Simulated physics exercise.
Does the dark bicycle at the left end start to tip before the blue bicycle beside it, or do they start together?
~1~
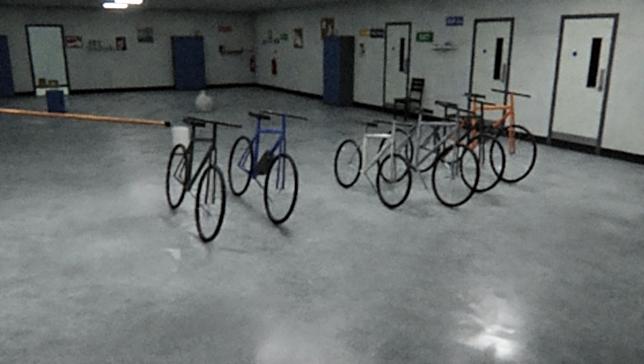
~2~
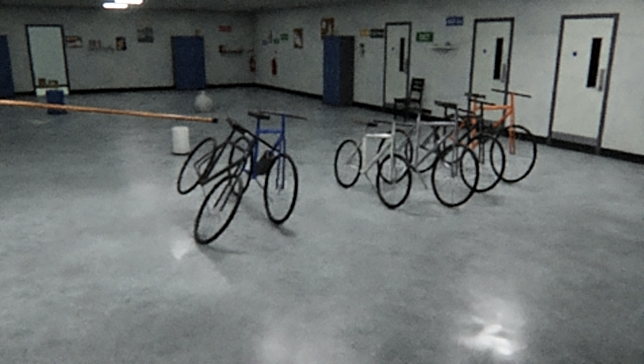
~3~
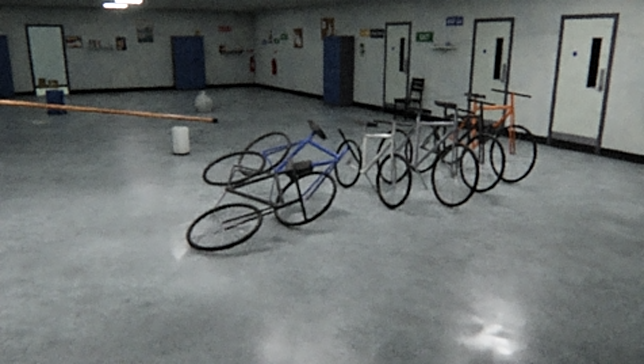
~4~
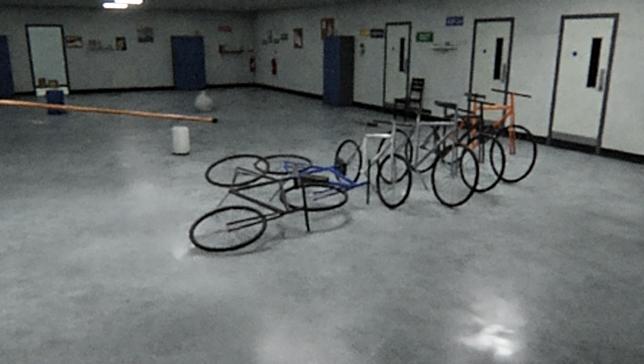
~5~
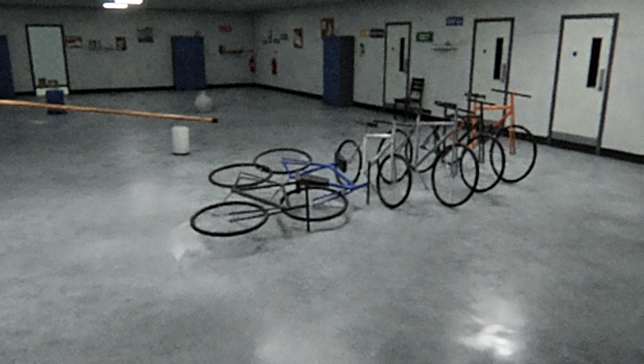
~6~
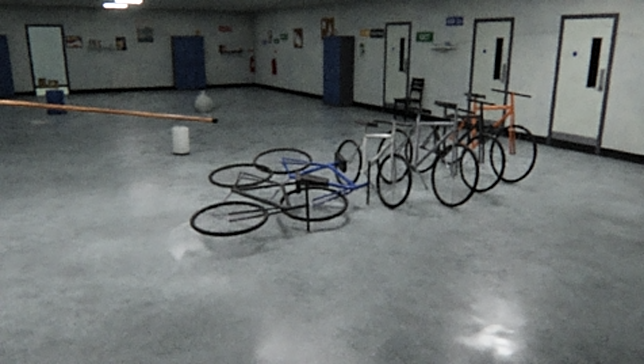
The dark bicycle starts to tip first, while the blue one is still upright in its place. The blue bicycle only begins to go over after that.
